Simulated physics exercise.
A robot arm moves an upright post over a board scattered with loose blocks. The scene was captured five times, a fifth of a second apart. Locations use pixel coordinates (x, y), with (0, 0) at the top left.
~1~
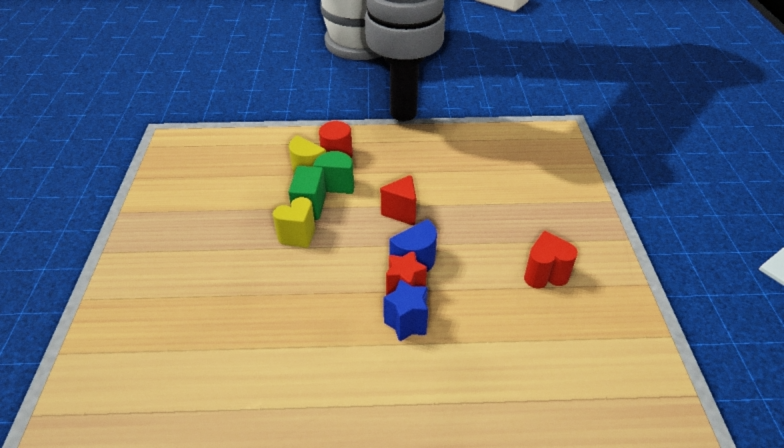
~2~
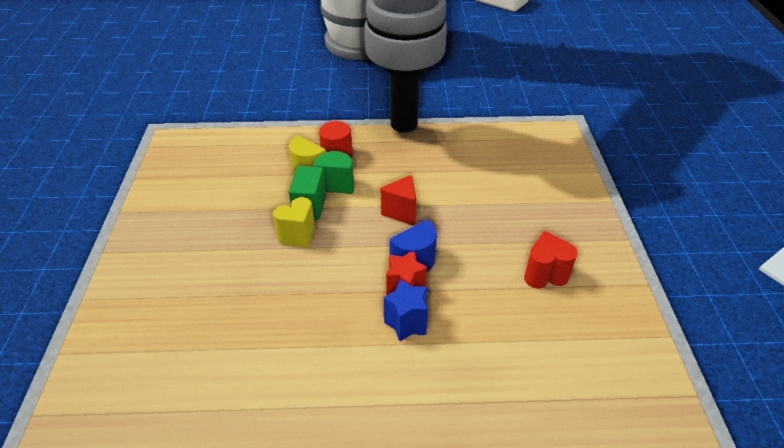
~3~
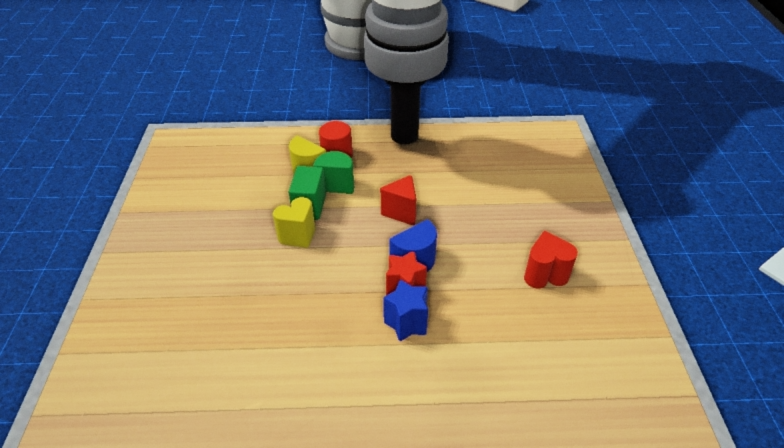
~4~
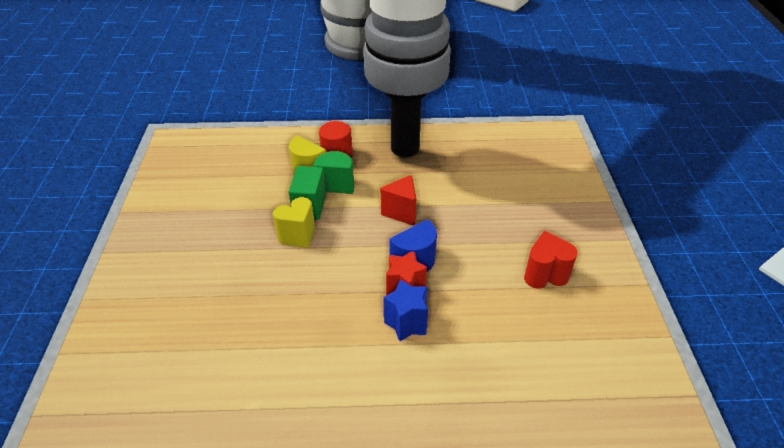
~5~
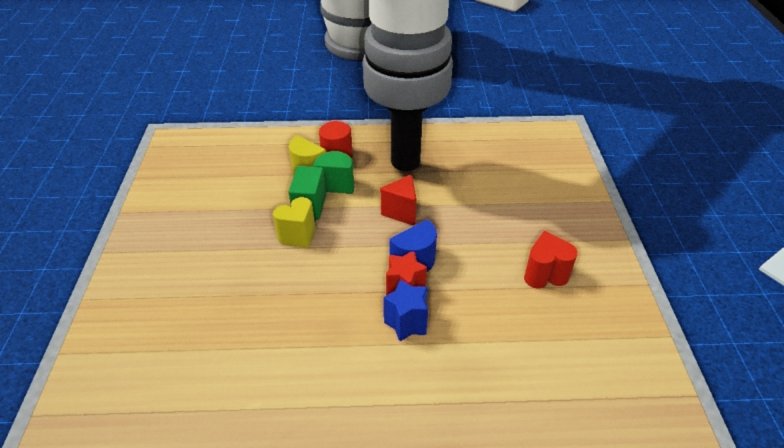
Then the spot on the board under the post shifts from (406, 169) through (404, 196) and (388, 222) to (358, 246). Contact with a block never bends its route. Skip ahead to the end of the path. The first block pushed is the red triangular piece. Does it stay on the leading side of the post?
At the end of the path, the post has already lost the red triangular piece, which lies beside or behind it.
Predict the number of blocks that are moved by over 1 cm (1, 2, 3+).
Blocks displaced: 1.
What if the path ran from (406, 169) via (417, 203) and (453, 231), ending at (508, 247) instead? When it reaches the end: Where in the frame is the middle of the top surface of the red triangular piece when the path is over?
In the picture, that point is around (398, 202).
On the path given first. One third of the way, post (404, 189); red triangular piece (401, 191), turned 15° clockwise.
Two thirds of the way, post (388, 216); red triangular piece (392, 217), turned 15° clockwise.
At the end, post (358, 239); yellow heart block still; red triangular piece (376, 237); blue D-shaped block (418, 238), turned 15° anticlockwise.
